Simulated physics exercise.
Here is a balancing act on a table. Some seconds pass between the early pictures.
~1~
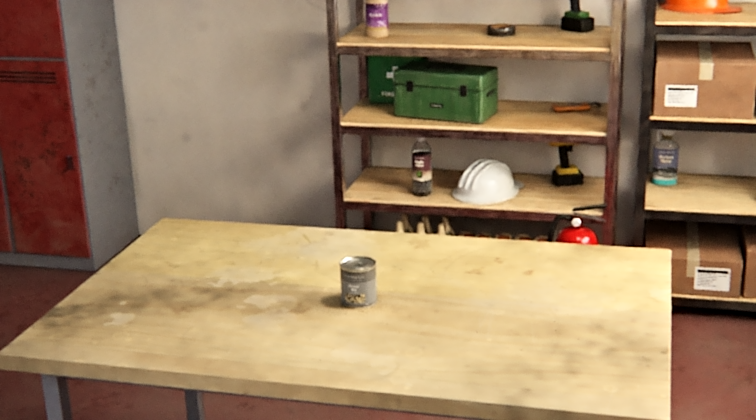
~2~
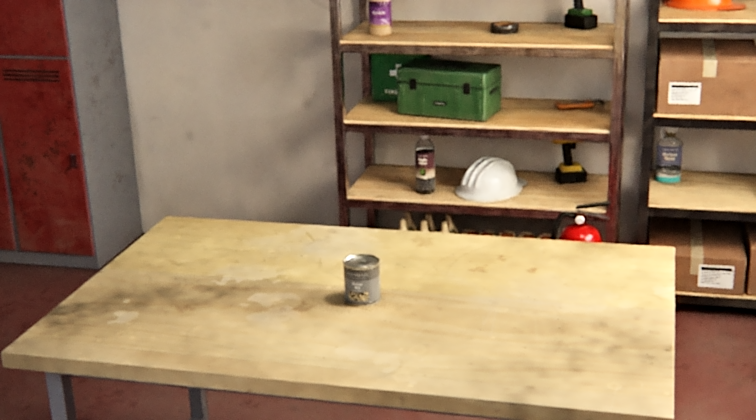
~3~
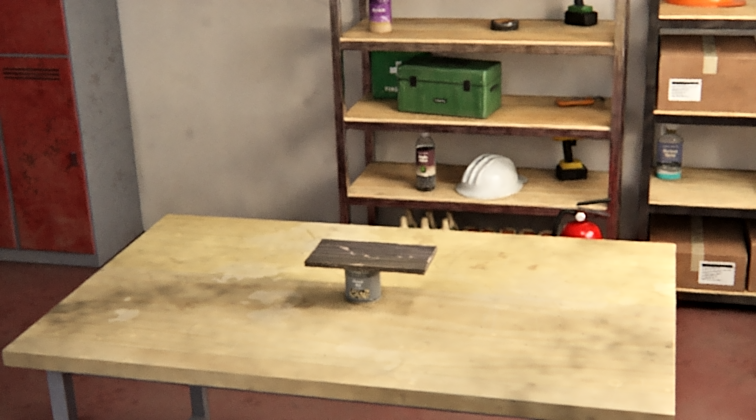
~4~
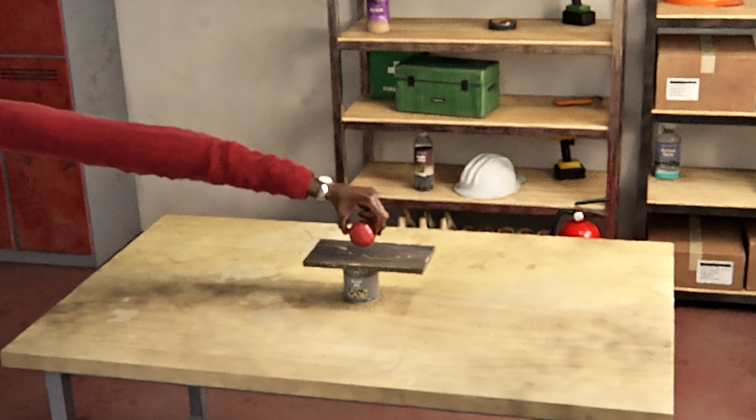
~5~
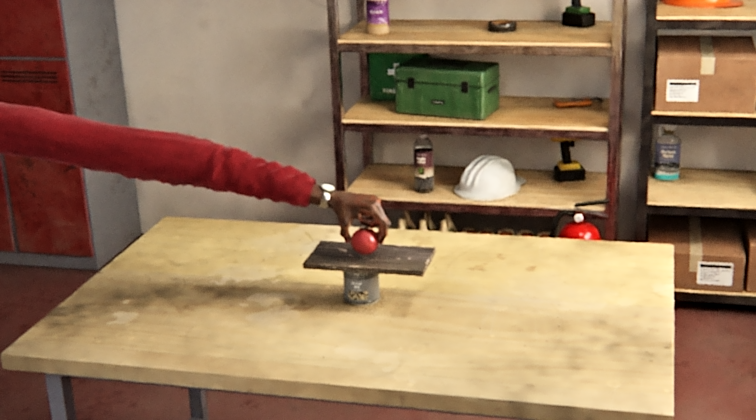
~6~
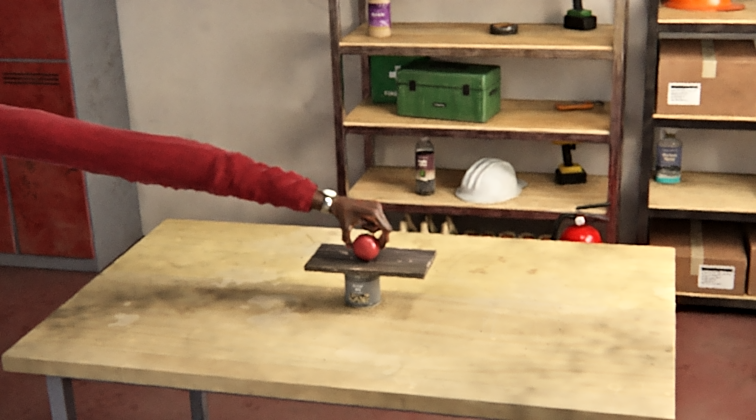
On a worktable in a workshop, a small metal can stood alone, then a dark board lay across its top, and a hand in a red sleeve lowered a red tomato onto the board.
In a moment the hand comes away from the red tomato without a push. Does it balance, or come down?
Outcome: The stack holds.
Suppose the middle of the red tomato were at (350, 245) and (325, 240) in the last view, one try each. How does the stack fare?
First try: It keeps its balance; second try: It keeps its balance.
Then, 0.30 s on from there, no change.
Then, 0.70 s on from there, red tomato resting near (366, 247).
In the end, all 3 unmoved. At the end, from the last picture's camera, red tomato near (366, 247). The stack stays up.
